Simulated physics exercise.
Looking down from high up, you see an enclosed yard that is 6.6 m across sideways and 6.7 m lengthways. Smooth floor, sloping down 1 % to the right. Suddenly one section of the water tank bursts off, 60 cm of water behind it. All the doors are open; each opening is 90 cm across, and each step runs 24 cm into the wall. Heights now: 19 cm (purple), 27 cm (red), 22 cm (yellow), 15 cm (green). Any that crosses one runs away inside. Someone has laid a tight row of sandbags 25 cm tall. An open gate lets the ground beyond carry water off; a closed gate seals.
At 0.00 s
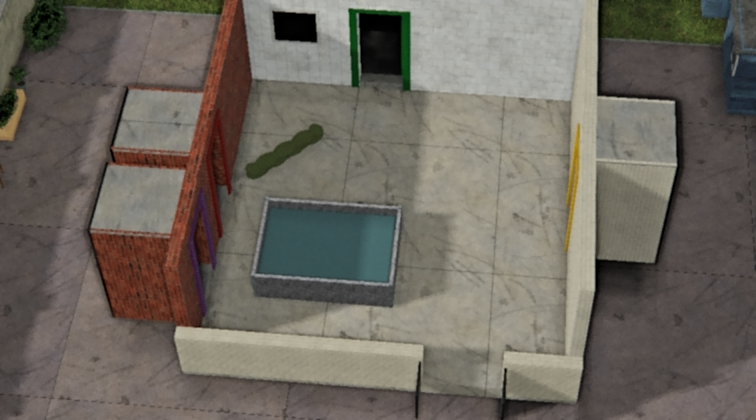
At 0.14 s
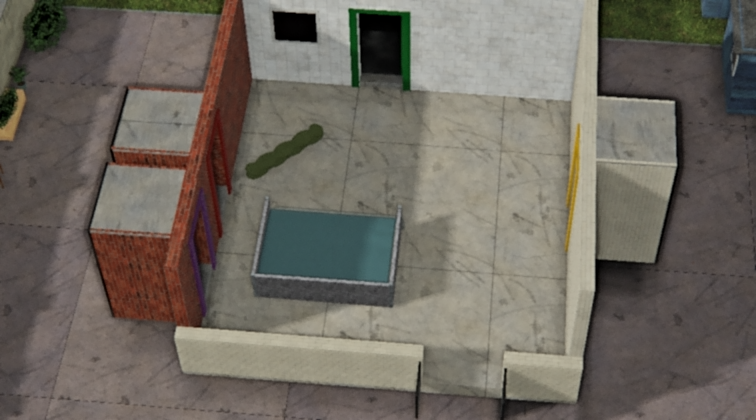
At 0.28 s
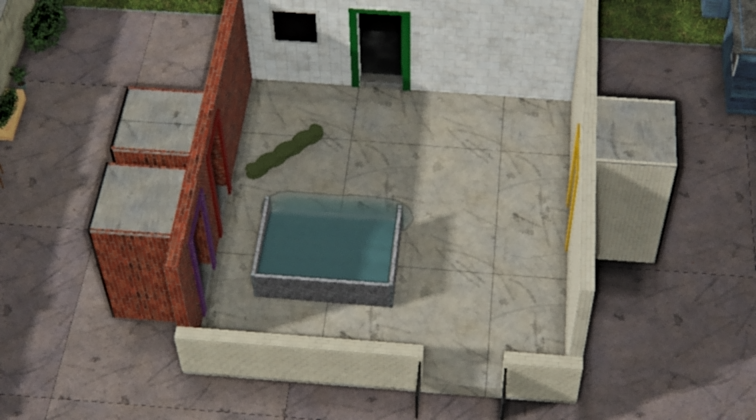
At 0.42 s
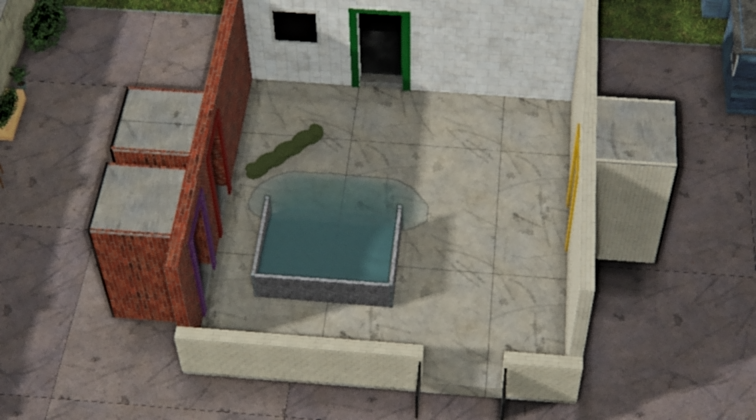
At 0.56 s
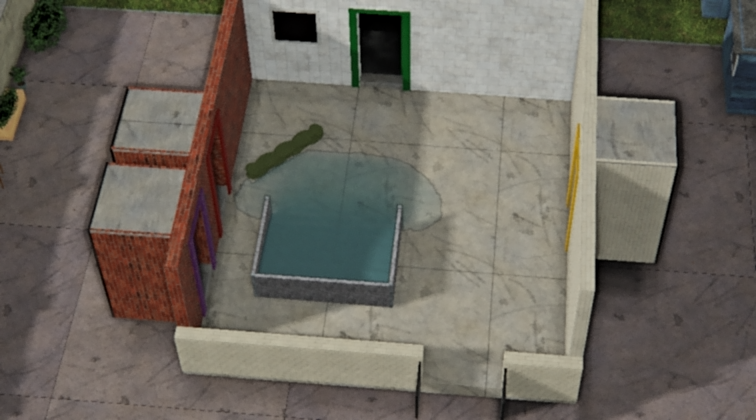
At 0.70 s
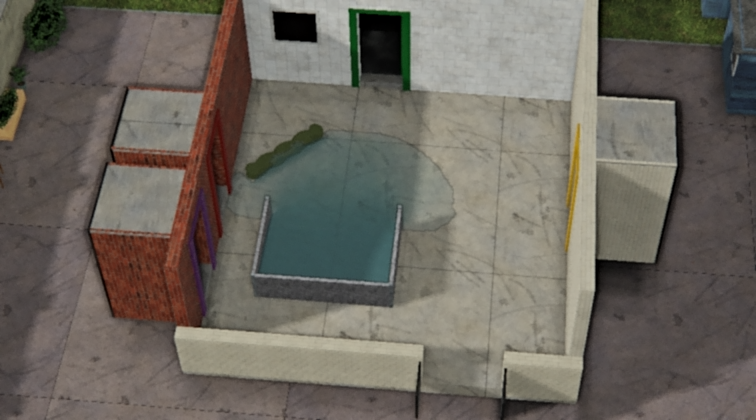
In a walled yard, the far side of a water tank suddenly came away, and water poured out across the floor in a widening pool, reaching the dark green object behind it.
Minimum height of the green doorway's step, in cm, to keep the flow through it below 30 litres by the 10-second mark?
Roughly 29 cm.
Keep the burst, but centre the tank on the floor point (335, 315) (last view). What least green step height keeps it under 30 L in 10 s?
Then it needs to be around 25 cm high.
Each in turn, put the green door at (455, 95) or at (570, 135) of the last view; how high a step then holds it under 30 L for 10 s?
You'd want roughly 16 cm there first, then roughly 23 cm.
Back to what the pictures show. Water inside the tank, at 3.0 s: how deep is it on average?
It averages roughly 11 centimetres.
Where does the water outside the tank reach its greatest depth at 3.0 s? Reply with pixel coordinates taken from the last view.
Check close to (566, 101).
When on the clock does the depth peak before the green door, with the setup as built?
It peaks at about 1.8 s.
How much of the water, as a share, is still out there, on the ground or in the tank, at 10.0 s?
Remaining share: Around 86 %.
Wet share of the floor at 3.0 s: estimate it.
About 50 per cent.
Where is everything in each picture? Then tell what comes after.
The first frame shows the water tank at (328, 243) is whole and still, 60 cm deep; the green door at (381, 54) is dry.
In the second frame, the gap is on the far side, the front 0.3 m out at a hidden place; the back of the water tank holds 60 cm.
In the third frame, the front is at (288, 194), 0.7 m from the gap on the far side; 1.7 m2 of floor is wet, 60 cm left at the back.
In the fourth frame, the gap is on the far side, the front 1.2 m out at (355, 178); the back of the water tank holds 57 cm.
In the fifth frame, the front is at (313, 153), 1.8 m from the gap on the far side; 5.2 m2 of floor is wet, 50 cm left at the back.
In the sixth frame, water pours out on the far side and has run 2.3 m, to (329, 134); about 8 cm deep outside, 50 cm at the back; 1.3 m in a straight line remain to the green door at (381, 54).
After 1.4 s water covers 30 % of the floor, deepest (34 cm) near (374, 88); 30 cm at the green door, 7 litres in over its 15 cm step.
After 3.0 s water covers 50 % of the floor, deepest (42 cm) near (566, 101); 25 cm at the green door, 174 litres in over its 15 cm step.
After 10.0 s water covers 95 % of the floor, deepest (12 cm) near (558, 381); 6 cm at the green door, 198 litres in over its 15 cm step.
At the green door as built, the water arrived by 1.1 s and peaked near 37 cm at 1.8 s.
Run again over the same 10 s with other heights there, 47 litres in over 26.5 cm, 6 litres over 35.5 cm. The limit of 30 litres is kept from about 29 cm up.
